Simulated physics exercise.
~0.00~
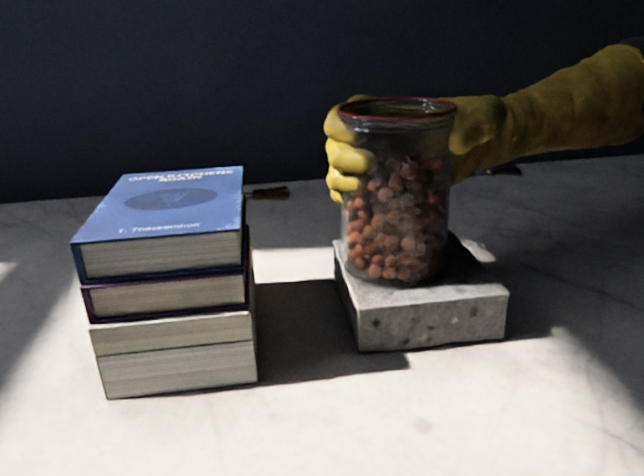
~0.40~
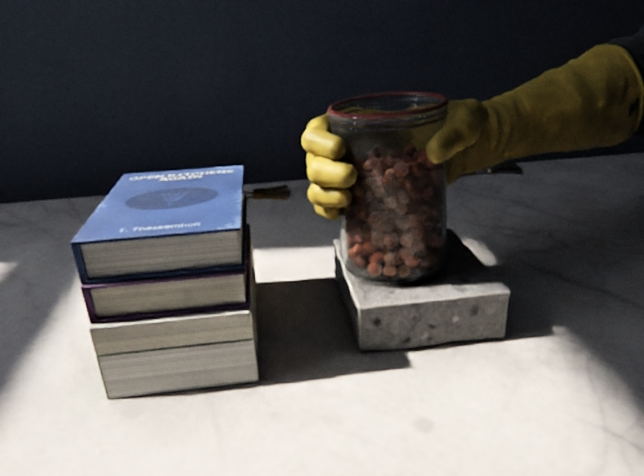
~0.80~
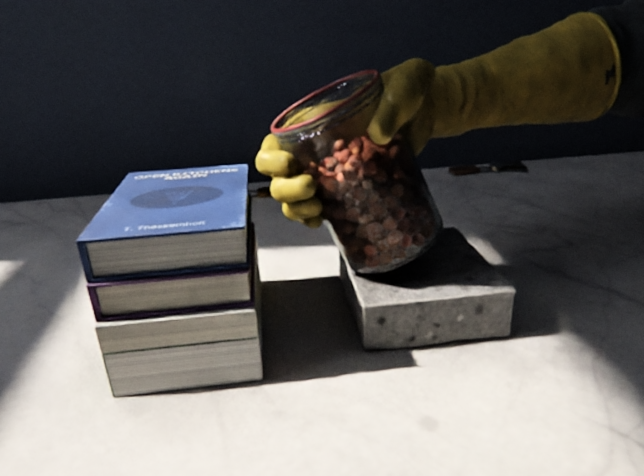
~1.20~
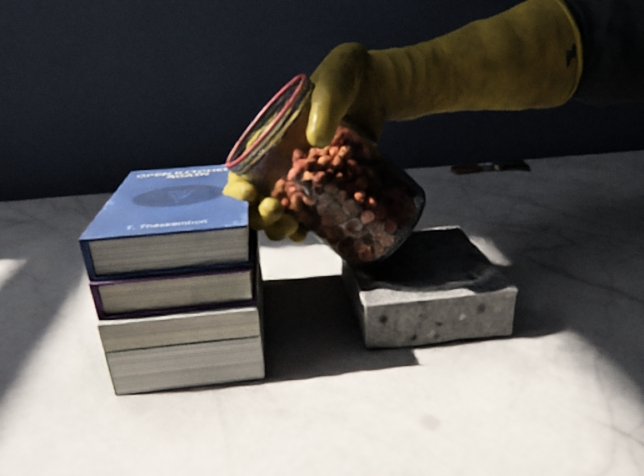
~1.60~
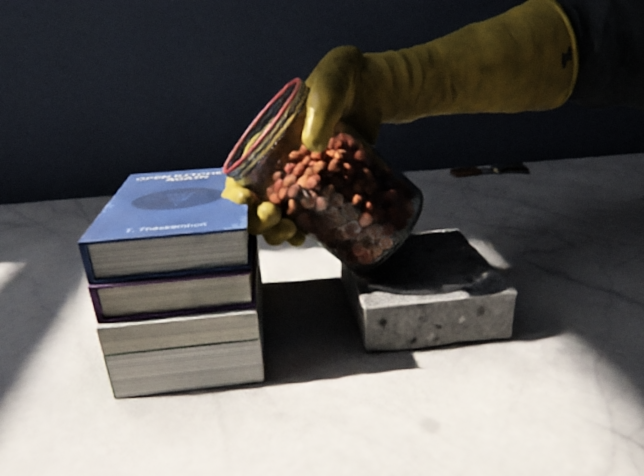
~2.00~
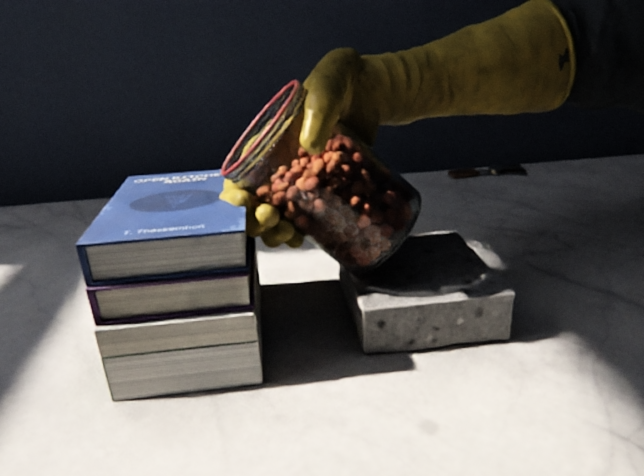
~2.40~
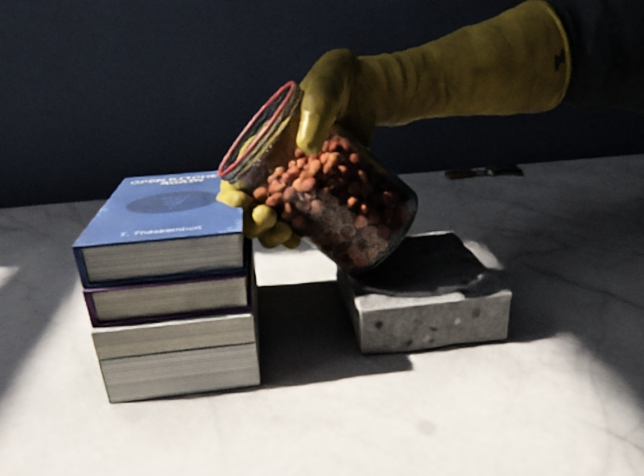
The clip opens on a yellow-gloved hand gripping an open clear jar of small reddish-brown pieces, upright on a speckled grey stone block, with a stack of books topped by a blue one to the left. The glove shifts its grip, then lifts the jar and tips it to the left, toward the books. The jar leans further as it moves left, and the pieces slide toward its lower side. Its side comes to rest against the edge of the book stack. The hand holds it there, tilted and nearly still, with all the pieces still inside.
